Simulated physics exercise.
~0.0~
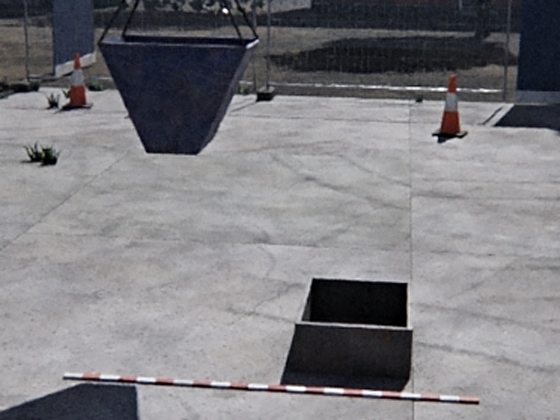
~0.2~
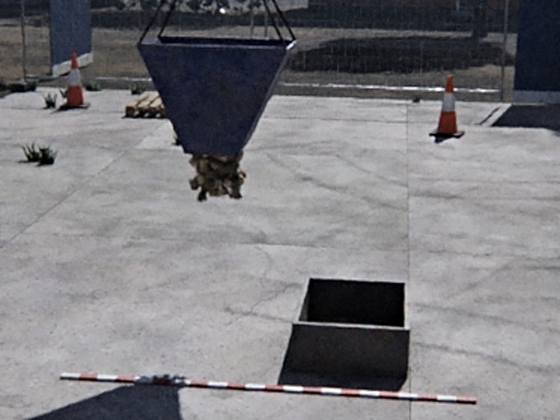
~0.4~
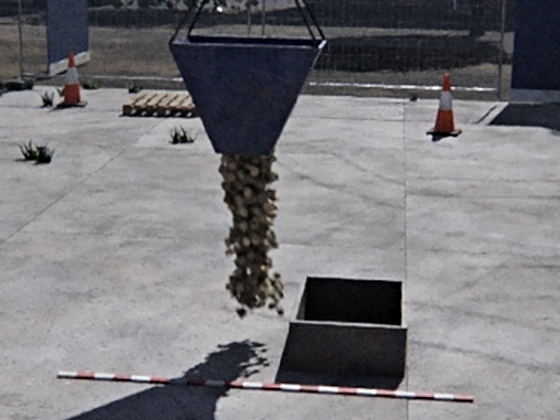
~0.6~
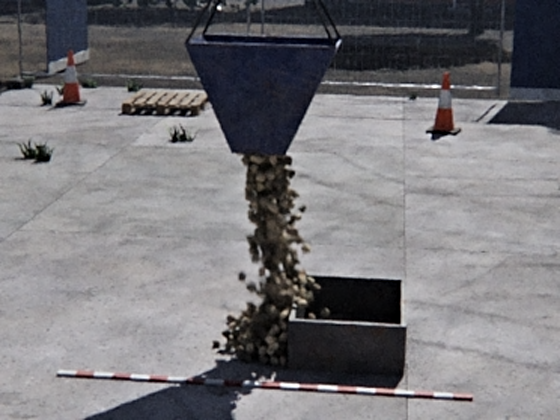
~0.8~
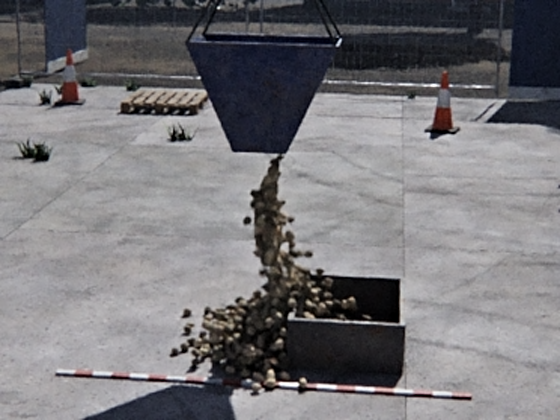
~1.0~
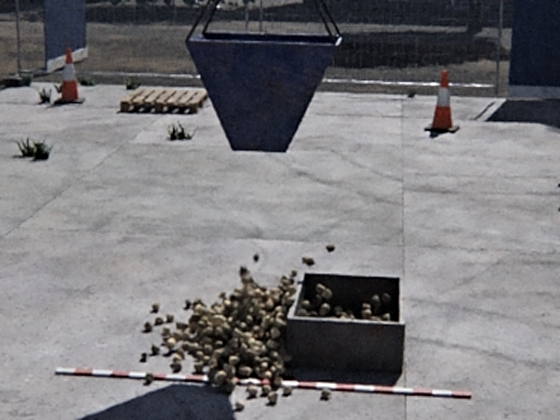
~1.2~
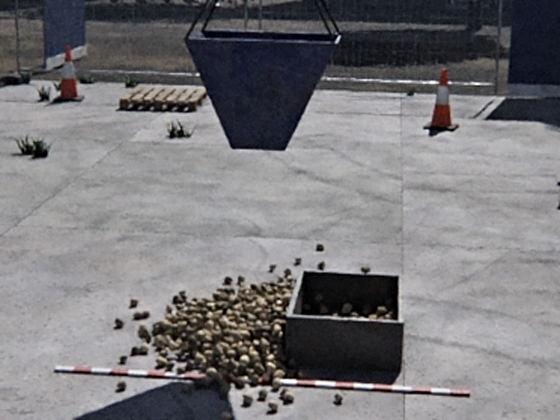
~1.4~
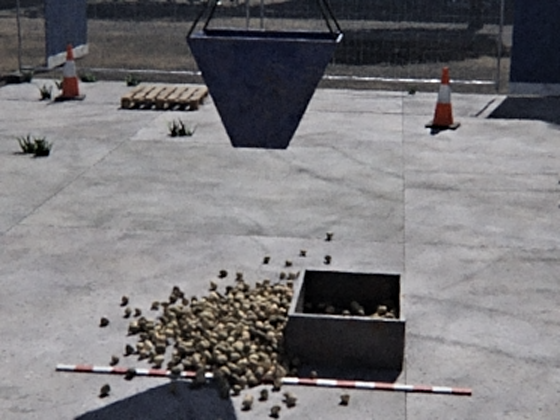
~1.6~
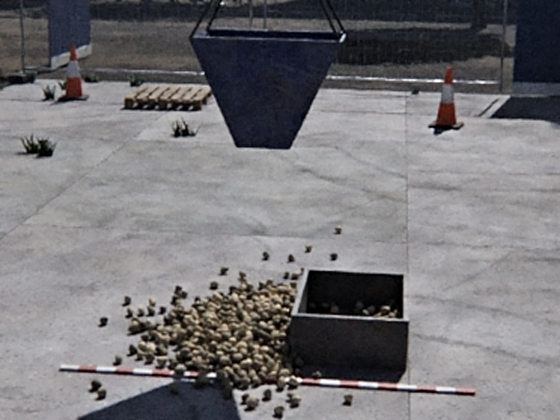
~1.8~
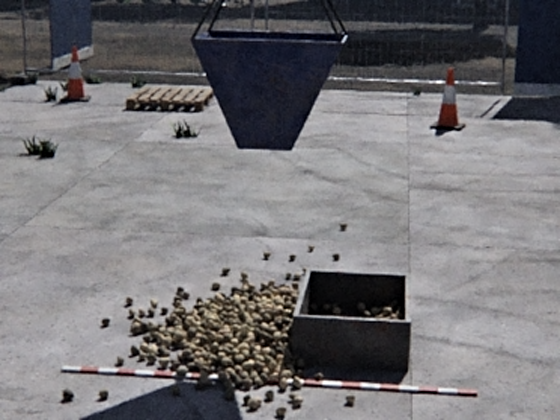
Dark hopper moving right over concrete, dropping rounded stones that mostly pile left of an open bin, a few landing inside.
